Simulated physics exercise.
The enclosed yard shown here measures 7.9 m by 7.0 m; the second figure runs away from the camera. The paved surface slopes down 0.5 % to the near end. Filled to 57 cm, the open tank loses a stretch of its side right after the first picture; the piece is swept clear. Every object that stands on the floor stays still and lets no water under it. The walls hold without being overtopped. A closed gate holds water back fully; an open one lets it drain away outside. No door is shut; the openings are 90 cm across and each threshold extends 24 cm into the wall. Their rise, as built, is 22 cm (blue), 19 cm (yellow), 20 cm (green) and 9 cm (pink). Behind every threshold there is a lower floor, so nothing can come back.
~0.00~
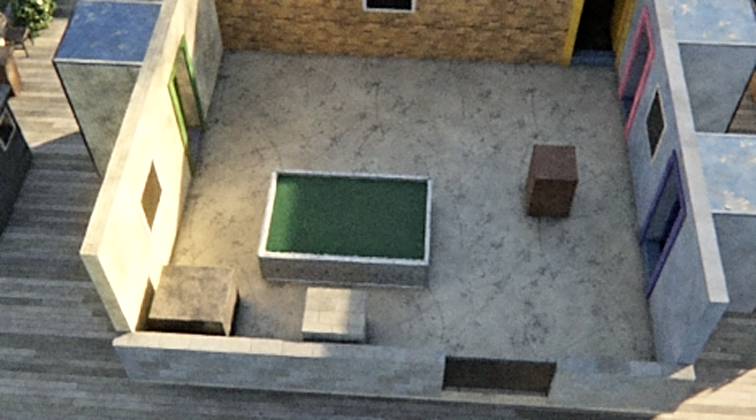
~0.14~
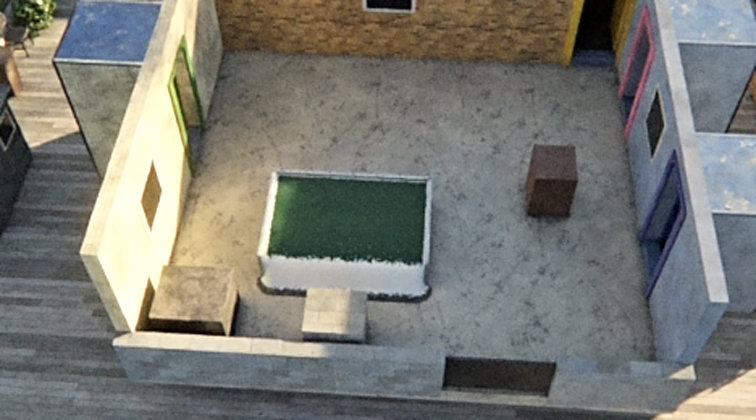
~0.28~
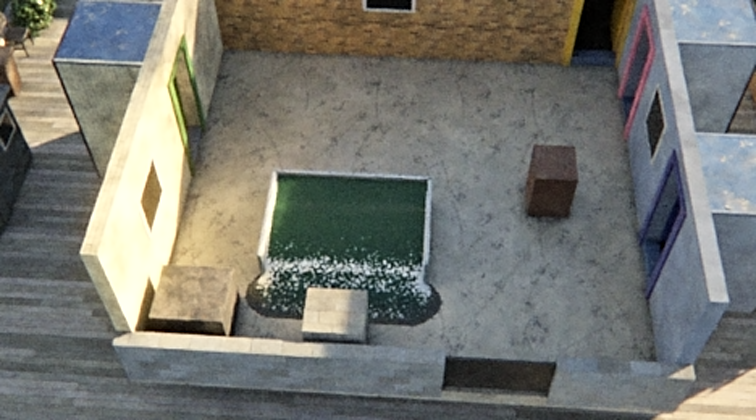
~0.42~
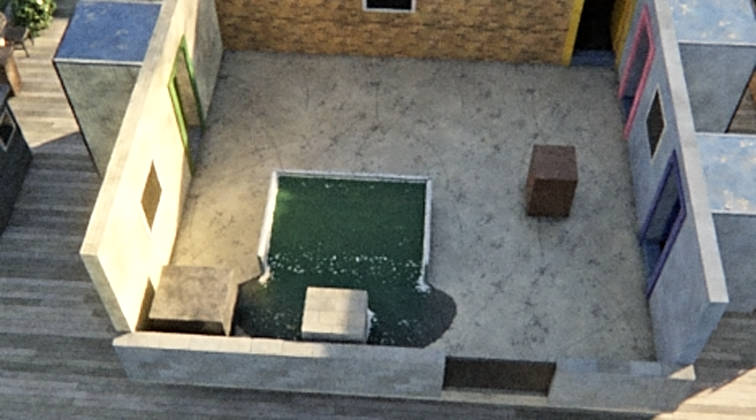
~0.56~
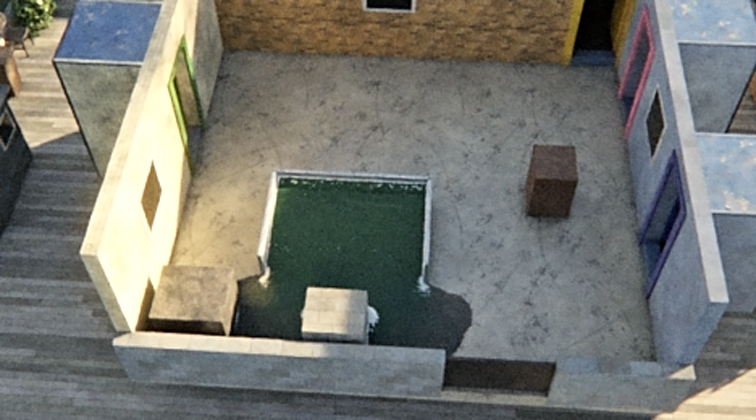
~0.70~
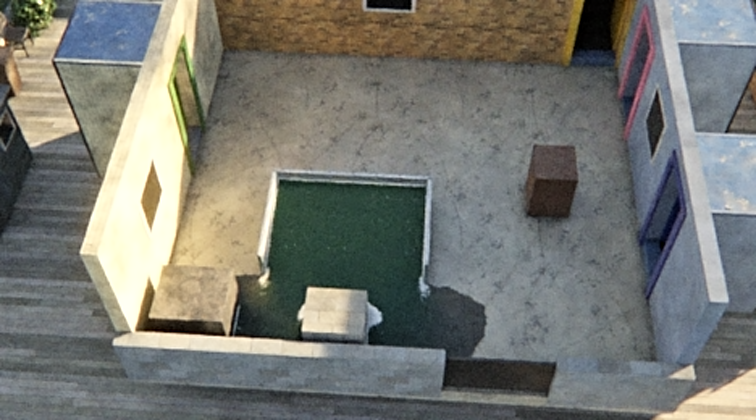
Green water poured out of the open near side of a white-rimmed tank in a walled yard, foaming at first, then spread around a pale block and along the near wall, mostly toward the right.
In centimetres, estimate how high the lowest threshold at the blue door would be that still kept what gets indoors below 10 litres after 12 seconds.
It comes to roughly 9 cm.
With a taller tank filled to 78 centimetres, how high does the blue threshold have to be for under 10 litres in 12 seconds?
You'd need a step of close to 14.0 cm.
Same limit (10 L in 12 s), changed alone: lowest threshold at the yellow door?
Yellow door, minimum about 8.0 cm.
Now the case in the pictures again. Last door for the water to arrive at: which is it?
Coming last is the yellow one.
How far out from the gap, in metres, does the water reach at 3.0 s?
Around 5.0 m from the gap.
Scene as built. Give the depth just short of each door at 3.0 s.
Depths in cm - blue: 9, yellow: 0, green: 0, pink: 0.
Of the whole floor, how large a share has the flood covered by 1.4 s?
Roughly 15 percent of the floor.
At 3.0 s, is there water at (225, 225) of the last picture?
At that moment it's submerged.
After 1.4 s water covers 15 % of the floor, deepest (46 cm) near (242, 343); it has not reached the blue door.
After 3.0 s water covers 30 % of the floor, deepest (30 cm) near (146, 359); 9 cm at the blue door, 0 litres in over its 22 cm threshold.
After 12.0 s water covers 95 % of the floor, deepest (9 cm) near (651, 389); 6 cm at the blue door, 0 litres in over its 22 cm threshold.
At the blue door as built, the water arrived by 2.8 s and peaked near 14 cm at 4.0 s.
Run again over the same 12 s with other heights there, 26 litres in over 7 cm, 4 litres over 11 cm. The limit of 10 litres is kept from about 9 cm up.
